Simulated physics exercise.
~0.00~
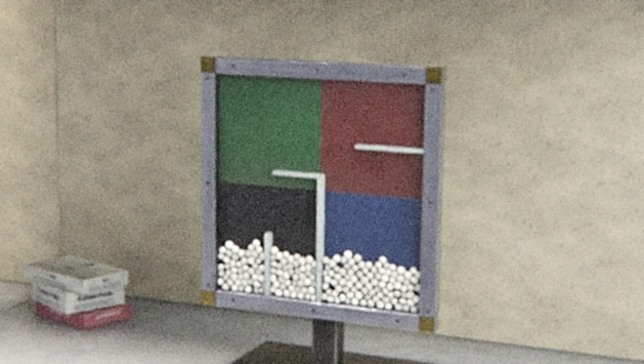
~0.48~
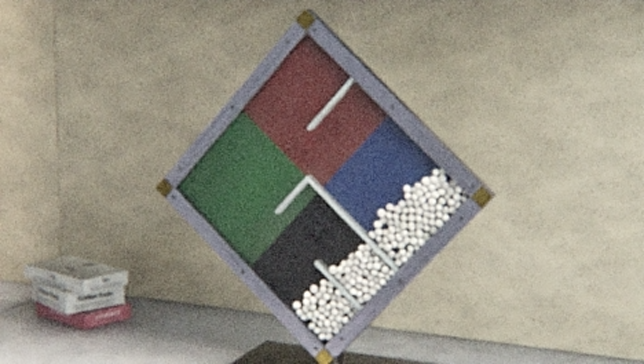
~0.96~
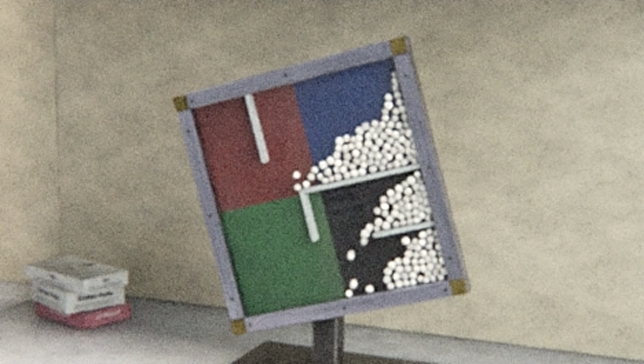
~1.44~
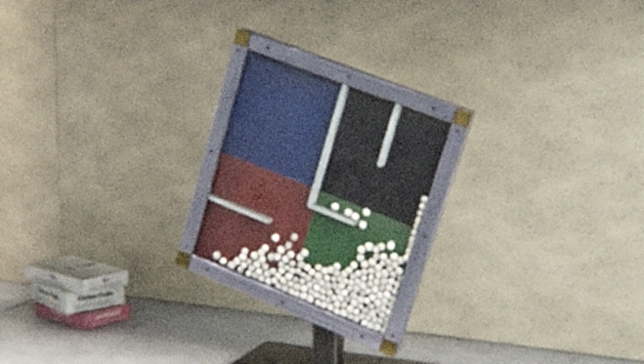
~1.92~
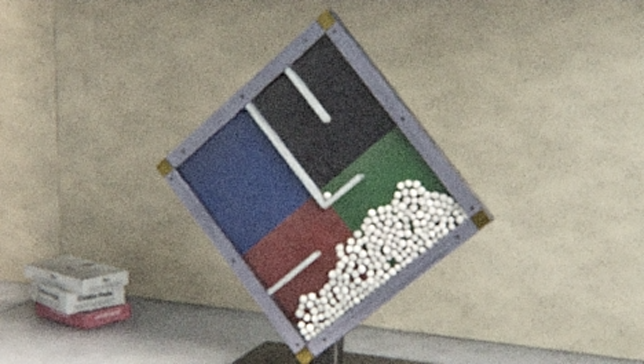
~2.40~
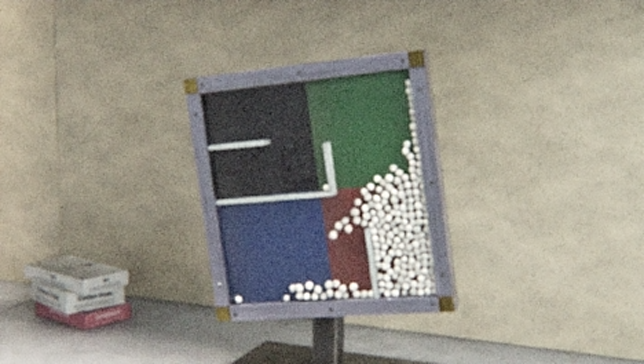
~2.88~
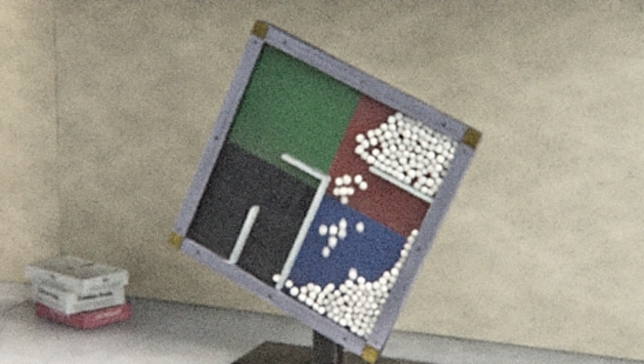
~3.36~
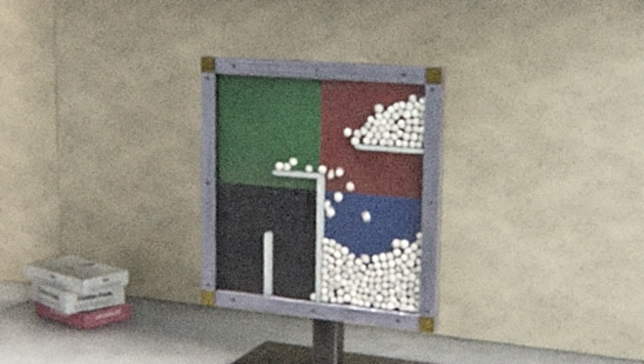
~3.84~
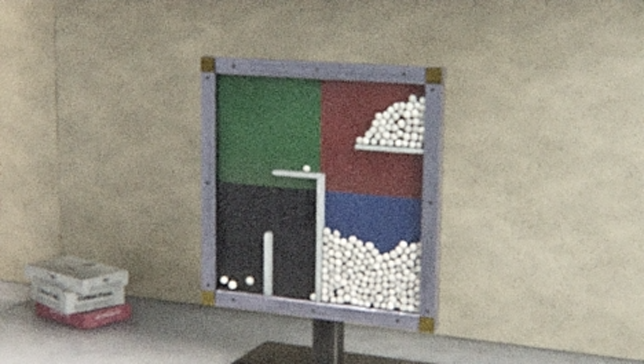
The clip opens on a square, framed case standing upright on a post, with small white balls spread along the bottom of its black and blue quarters. The case turns counter-clockwise, and the balls slide right, heaping against the side and on the inner ledges. As it tips upside down, most tumble into the green and red quarters. Turning on, it carries the pile up the right side within red, while some balls spill into blue. The case comes upright again and stops, leaving most balls in blue, a smaller heap on red's ledge, and a few strays in black and on green's ledge.
